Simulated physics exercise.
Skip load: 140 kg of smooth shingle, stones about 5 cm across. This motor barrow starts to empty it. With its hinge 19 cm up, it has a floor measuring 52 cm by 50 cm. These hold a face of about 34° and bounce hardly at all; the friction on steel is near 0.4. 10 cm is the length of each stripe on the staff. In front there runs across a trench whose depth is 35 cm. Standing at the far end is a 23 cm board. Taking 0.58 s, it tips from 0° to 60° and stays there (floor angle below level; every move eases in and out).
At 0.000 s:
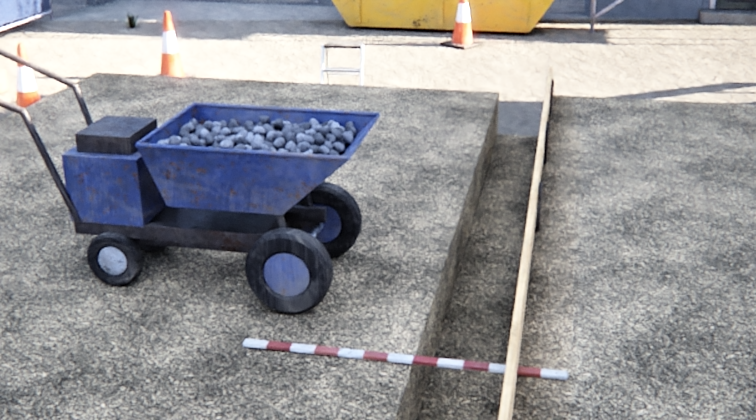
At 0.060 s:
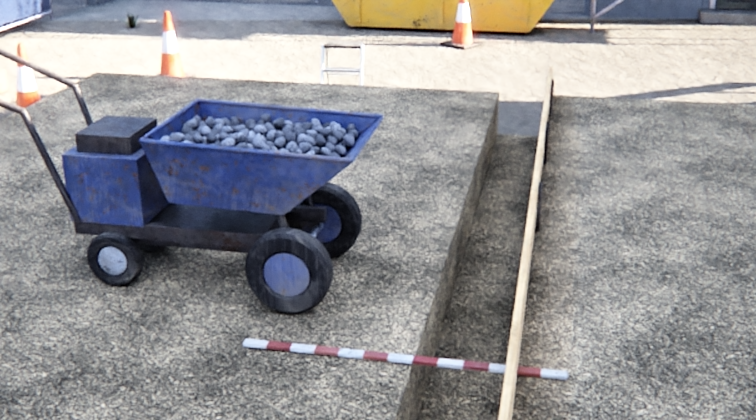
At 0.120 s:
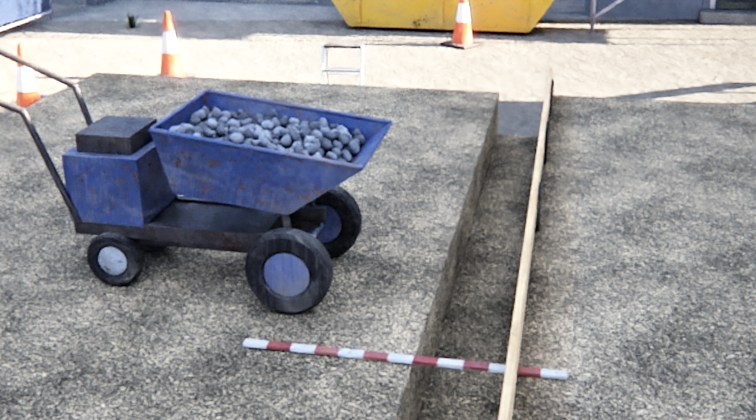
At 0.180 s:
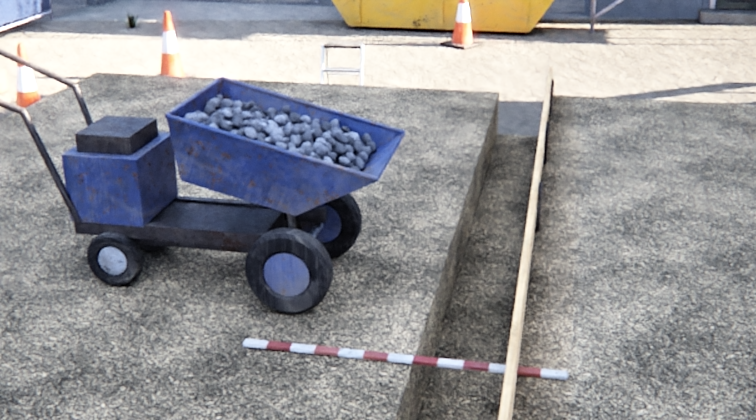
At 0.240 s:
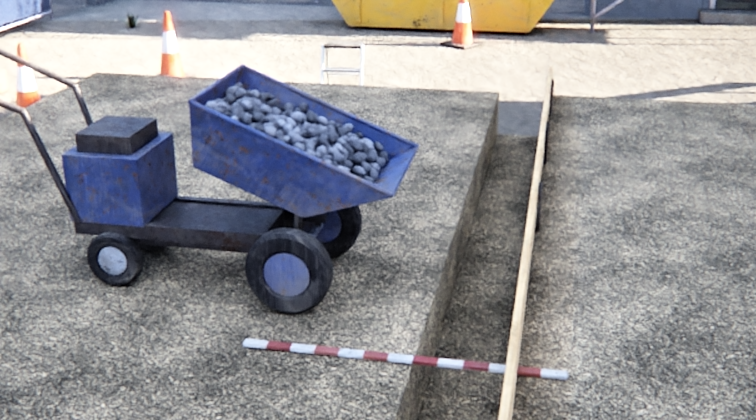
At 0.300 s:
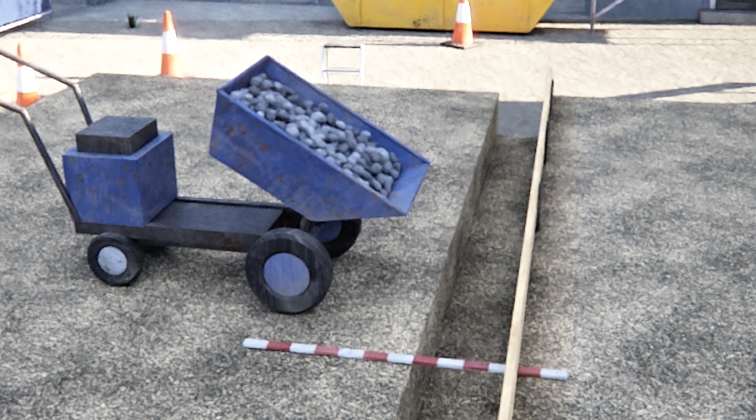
A blue skip full of grey stones tilts steadily forward on a small wheeled barrow.
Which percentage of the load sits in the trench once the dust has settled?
Near 98 per cent.
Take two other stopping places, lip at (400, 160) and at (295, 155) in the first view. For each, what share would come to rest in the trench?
Result: Close to 60 then close to 85 per cent.
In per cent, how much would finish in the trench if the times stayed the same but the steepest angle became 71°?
It would be close to 100 percent.
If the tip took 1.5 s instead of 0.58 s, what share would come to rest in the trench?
It would be near 100 percent.
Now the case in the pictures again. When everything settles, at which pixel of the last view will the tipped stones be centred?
Roughly at pixel (479, 347).
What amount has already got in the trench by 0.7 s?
At that moment: Approx. 20 %.
After 0.4 s the floor is at 50°; 100 % in the skip; the foremost stones are at (413, 224).
After 0.7 s the floor is at 60°; 82 % in the skip, 18 % in the trench; the foremost stones are at (503, 298).
After 1.0 s the floor is at 60°; 24 % in the skip, 74 % in the trench, 2 % past the trench; the foremost stones are at (615, 295).
After 3.0 s the floor is at 60°; 0 % in the skip, 98 % in the trench, 2 % past the trench; the foremost stones are past the picture's edge.
